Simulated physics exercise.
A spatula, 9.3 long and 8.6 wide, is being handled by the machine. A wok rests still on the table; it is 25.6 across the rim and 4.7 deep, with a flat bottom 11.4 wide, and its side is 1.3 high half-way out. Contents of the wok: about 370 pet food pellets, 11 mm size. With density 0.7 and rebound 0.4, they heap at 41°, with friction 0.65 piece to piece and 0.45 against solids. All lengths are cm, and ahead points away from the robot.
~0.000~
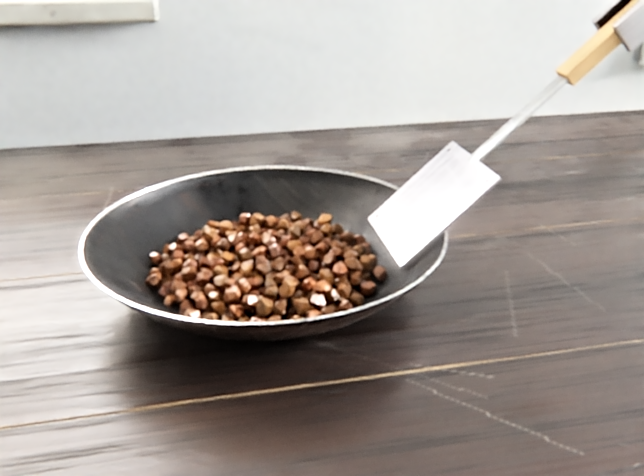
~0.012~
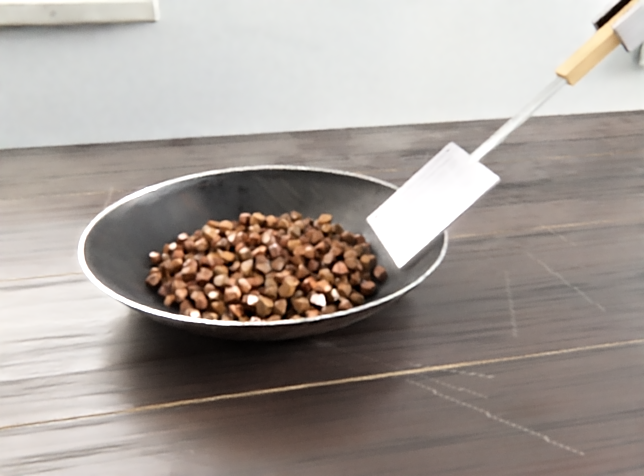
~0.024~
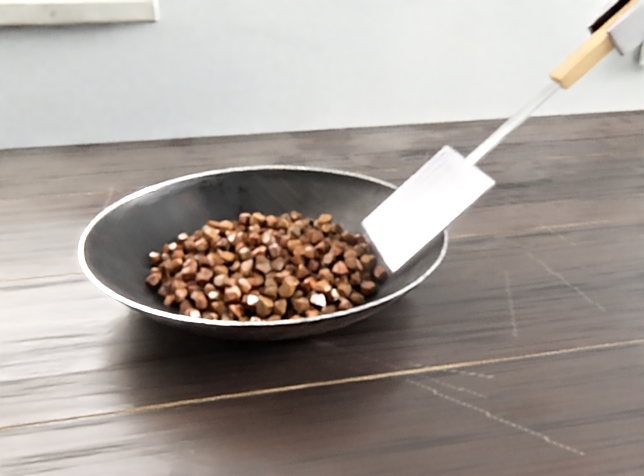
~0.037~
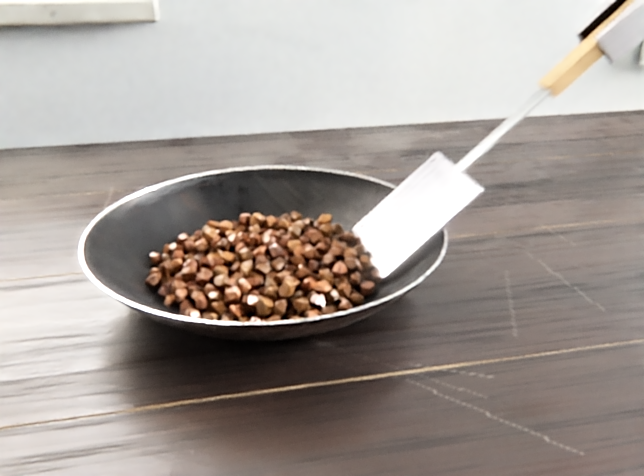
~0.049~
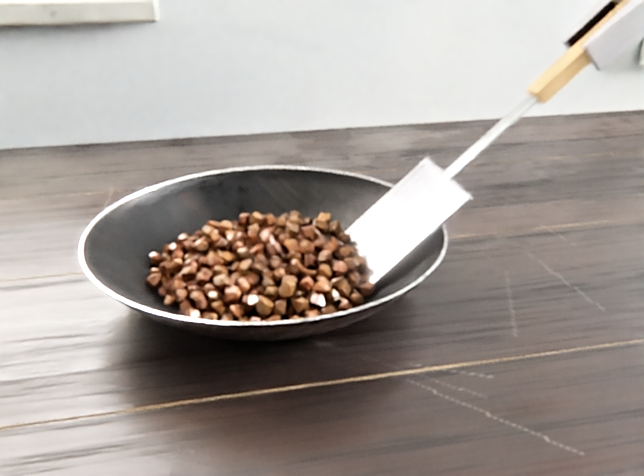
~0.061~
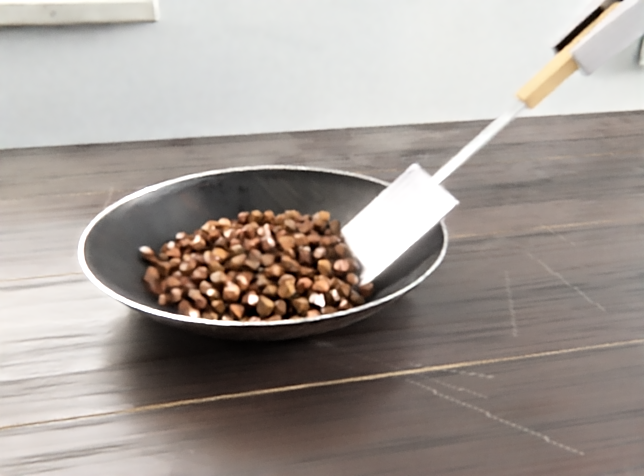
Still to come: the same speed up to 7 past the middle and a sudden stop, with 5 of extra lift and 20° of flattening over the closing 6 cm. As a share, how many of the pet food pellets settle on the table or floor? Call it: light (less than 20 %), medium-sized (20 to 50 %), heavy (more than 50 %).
It comes out light.
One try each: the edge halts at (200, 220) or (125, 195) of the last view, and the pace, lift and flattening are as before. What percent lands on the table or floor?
Some 5 and 35 per cent.
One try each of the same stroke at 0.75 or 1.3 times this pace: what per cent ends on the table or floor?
Some 10 per cent, then some 20 per cent, on the table or floor.
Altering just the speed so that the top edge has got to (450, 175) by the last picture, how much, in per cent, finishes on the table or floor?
Some 5 per cent.
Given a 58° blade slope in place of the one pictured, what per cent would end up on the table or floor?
My guess is close to 15 per cent.
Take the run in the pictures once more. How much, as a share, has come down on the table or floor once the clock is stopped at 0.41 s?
Around 15 %.
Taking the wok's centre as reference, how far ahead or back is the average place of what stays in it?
I'd put it at roughly 5.0 cm toward the front.
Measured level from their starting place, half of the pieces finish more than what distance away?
Distance: Near 5 cm.
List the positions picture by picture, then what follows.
The first frame shows spatula top edge at (475, 159), sloping 42°; upper third of the load around (262, 259), from x 155 to 380, top at y 220; 374 in the wok.
The second frame shows spatula top edge at (474, 159), sloping 42°; upper third of the load around (262, 259), from x 155 to 380, top at y 220.
The third frame shows spatula top edge at (469, 163), sloping 42°; upper third of the load around (262, 259), from x 155 to 380, top at y 220.
The fourth frame shows spatula top edge at (459, 170), sloping 42°; upper third of the load around (262, 259), from x 155 to 375, top at y 220.
The fifth frame shows spatula top edge at (447, 177), sloping 42°; upper third of the load around (271, 257), from x 155 to 365, top at y 220.
The sixth frame shows spatula top edge at (435, 182), sloping 42°; upper third of the load around (264, 254), from x 150 to 365, top at y 215; 374 in the wok.
After 0.12 s, sloping 42°, highest piece 5 above the table; 374 in the wok.
After 0.18 s, sloping 35°, highest piece 7 above the table; 368 in the wok, 6 on the blade or in flight.
After 0.41 s, sloping 22°, highest piece 6 above the table; 320 in the wok, 48 on the table or floor, 6 on the blade or in flight.
After 1.46 s, sloping 22°, highest piece 6 above the table; 320 in the wok, 54 on the table or floor.
At rest, 320 in the wok, 54 on the table or floor. That is 14 % on the table or floor.
